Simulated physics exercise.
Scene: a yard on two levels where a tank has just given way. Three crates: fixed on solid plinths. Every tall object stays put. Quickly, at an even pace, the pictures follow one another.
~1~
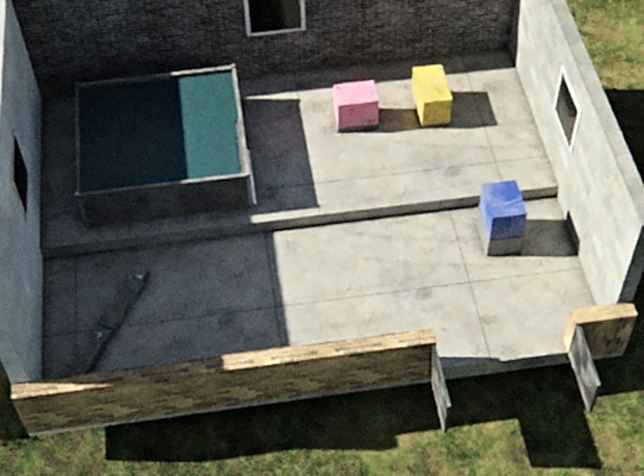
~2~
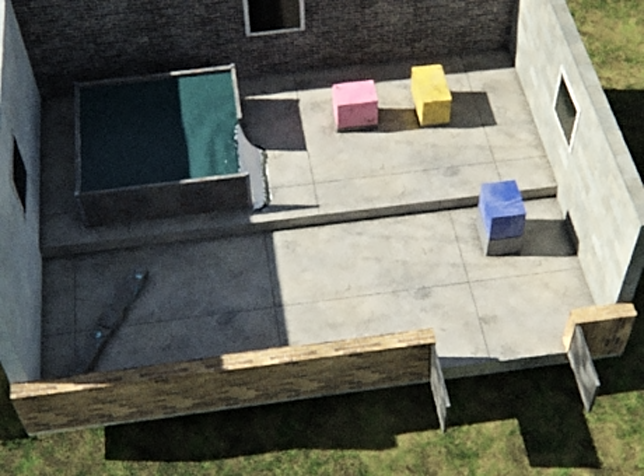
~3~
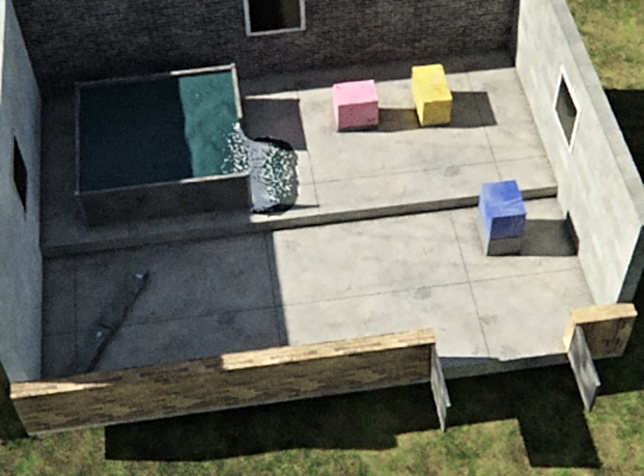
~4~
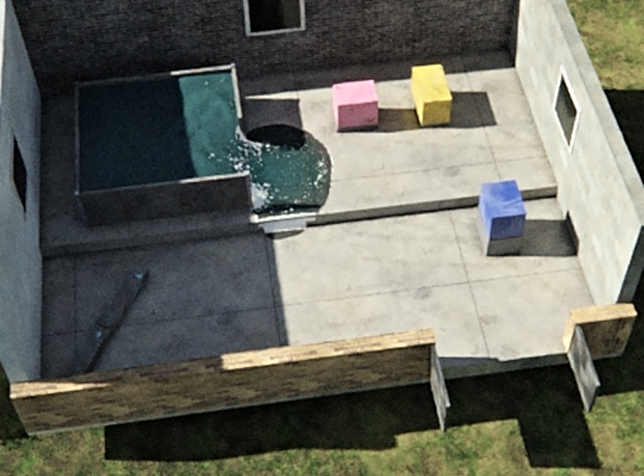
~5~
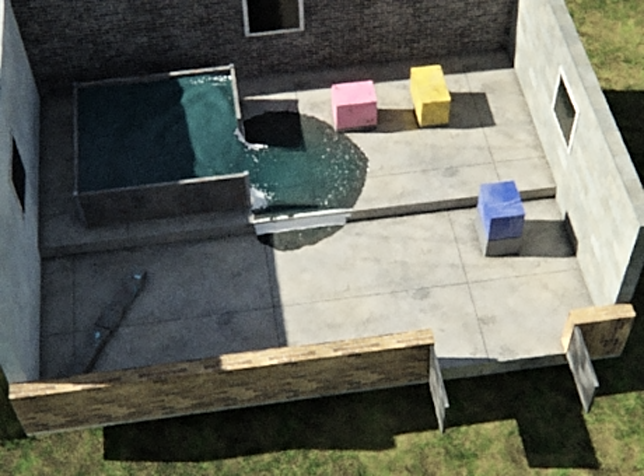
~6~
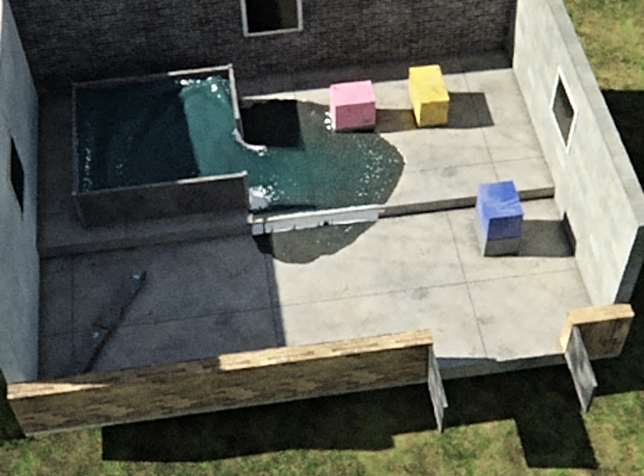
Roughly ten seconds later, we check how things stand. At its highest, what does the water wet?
In order: The pink crate will not stay dry, the blue crate will come through untouched, the yellow crate will not stay dry.
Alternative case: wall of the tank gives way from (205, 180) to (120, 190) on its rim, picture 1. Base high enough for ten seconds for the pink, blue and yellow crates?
I'd expect the pink crate remains untouched, the blue crate remains untouched, and the yellow crate remains untouched.
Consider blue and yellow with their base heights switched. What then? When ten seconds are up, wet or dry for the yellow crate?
Looks like the yellow comes through fine.
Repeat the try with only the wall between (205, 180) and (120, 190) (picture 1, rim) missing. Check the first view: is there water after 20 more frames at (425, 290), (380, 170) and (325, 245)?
Place one: Reached by the flood. Place two: Spared by the leak. Place three: Spared by the leak.
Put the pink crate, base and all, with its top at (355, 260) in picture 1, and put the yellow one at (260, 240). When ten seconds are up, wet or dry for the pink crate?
Outcome for the pink crate: It gets reached.
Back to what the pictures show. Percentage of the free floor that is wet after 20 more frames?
I'd say close to 60 per cent.
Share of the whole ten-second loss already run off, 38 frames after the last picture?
Close to 55 out of every hundred.
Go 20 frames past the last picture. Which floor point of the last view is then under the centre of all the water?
About (298, 171) in the last view.
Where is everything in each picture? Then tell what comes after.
The first picture shows still water in the tank at (160, 131).
In the second picture, the front is at (264, 206), out from the gap at (244, 166).
In the third picture, the front is at (284, 209), out from the gap at (244, 167).
In the fourth picture, the front is at (327, 159), out from the gap at (244, 169).
In the fifth picture, the front is at (362, 158), out from the gap at (243, 169).
In the sixth picture, the front is at (399, 164), out from the gap at (242, 169).
A moment on, water covers 30 % of the floor; the pink crate water round its plinth, the blue crate water round its plinth, the yellow crate water round its plinth.
Next, water covers 50 % of the floor; the pink crate water round its plinth, the blue crate water round its plinth, the yellow crate water round its plinth.
Then, water covers 60 % of the floor; the pink crate water round its plinth, the blue crate water round its plinth, the yellow crate water round its plinth.
Later, water covers 65 % of the floor; the pink crate water round its plinth, the blue crate water round its plinth, the yellow crate water round its plinth.
In the end, water covers 80 % of the floor; the pink crate was topped, the blue crate stayed above the water, the yellow crate was topped.
